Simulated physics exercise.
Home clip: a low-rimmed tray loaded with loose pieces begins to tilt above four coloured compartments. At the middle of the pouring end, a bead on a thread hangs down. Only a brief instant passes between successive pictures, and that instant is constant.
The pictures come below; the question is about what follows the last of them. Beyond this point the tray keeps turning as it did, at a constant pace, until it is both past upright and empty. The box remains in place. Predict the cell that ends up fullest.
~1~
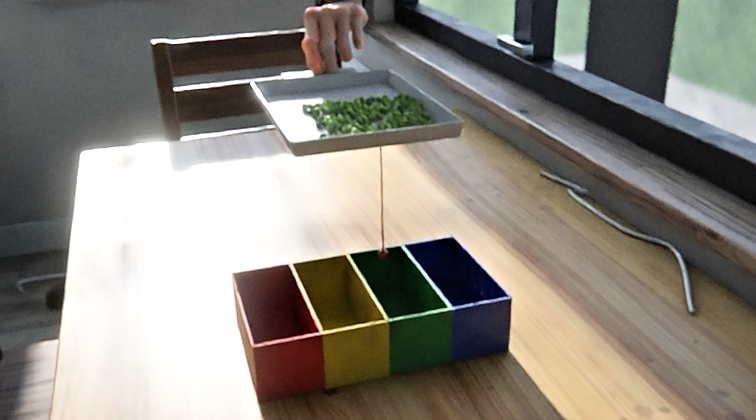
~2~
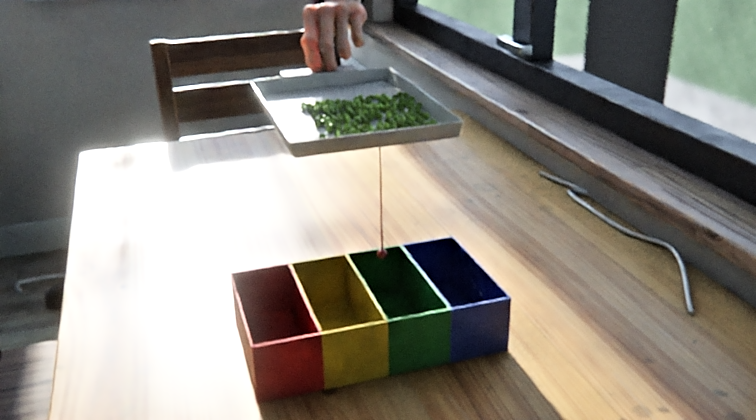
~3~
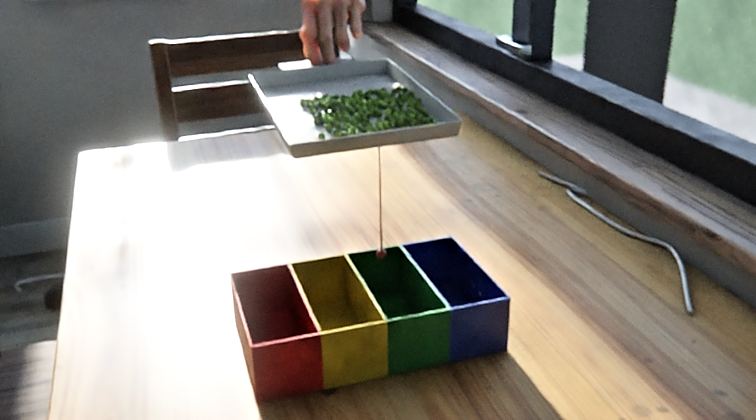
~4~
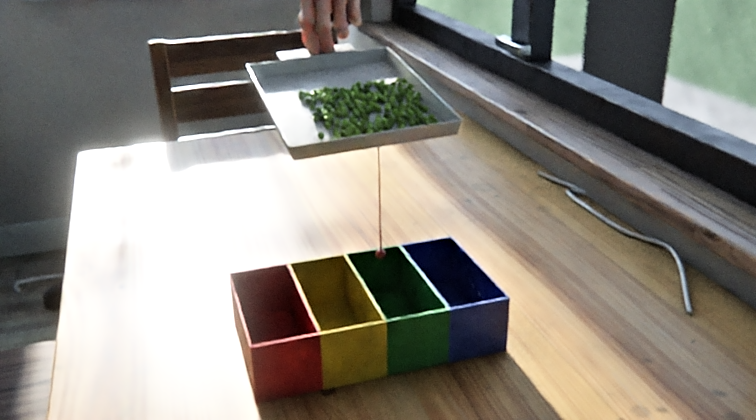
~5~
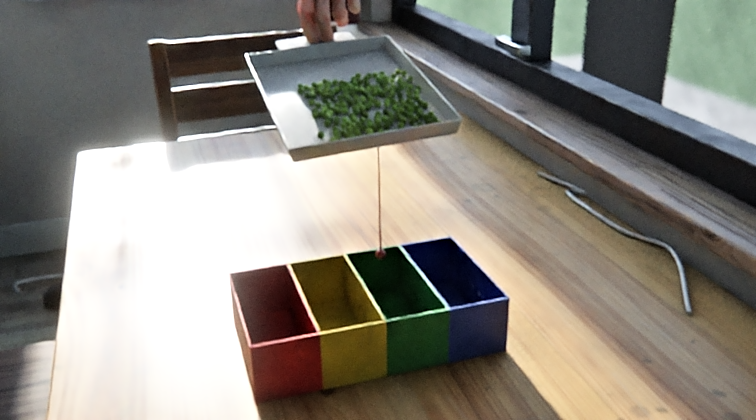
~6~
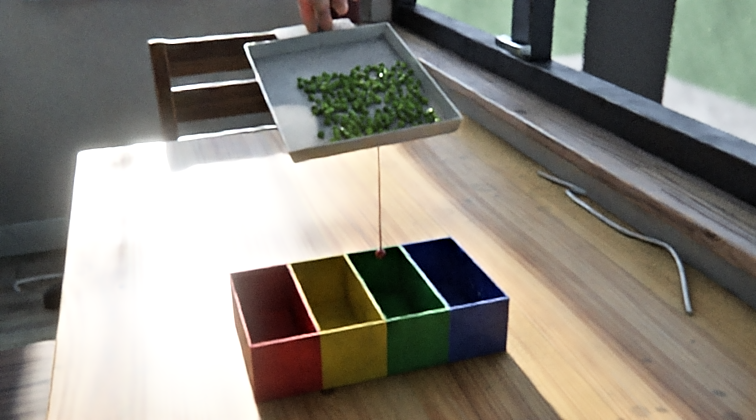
I would say the yellow cell.
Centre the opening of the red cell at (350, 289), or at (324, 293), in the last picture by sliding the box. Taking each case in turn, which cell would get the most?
Try one: The red cell; try two: Red.
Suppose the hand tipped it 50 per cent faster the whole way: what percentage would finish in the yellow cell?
Roughly 60 percent, give or take.
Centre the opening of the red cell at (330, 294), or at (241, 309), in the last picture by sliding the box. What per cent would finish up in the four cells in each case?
In order, about 80 and 100 in a hundred.
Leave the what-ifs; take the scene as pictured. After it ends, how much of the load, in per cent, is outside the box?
It comes to 0 per cent or so.
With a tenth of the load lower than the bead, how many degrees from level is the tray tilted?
Roughly 105 degrees.
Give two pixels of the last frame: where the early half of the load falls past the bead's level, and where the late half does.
Roughly at (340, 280) first, and then at (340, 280).
Shortly afterwards, tray tipped steeply; all but a few on the tray; only a few in the red cell.
Next, tray tipped past a quarter turn; the bulk on the tray; only a few in the red cell; only a few in the yellow cell; near a quarter falling or outside the box.
Some moments later, tray tipped past a quarter turn; near half in the yellow cell; near a quarter in the green cell; near a quarter in the red cell; only a few in the blue cell; only a few falling or outside the box.
In the end, tray tipped past a quarter turn; near half in the yellow cell; near a quarter in the green cell; near a quarter in the red cell; only a few in the blue cell; only a few outside the box.
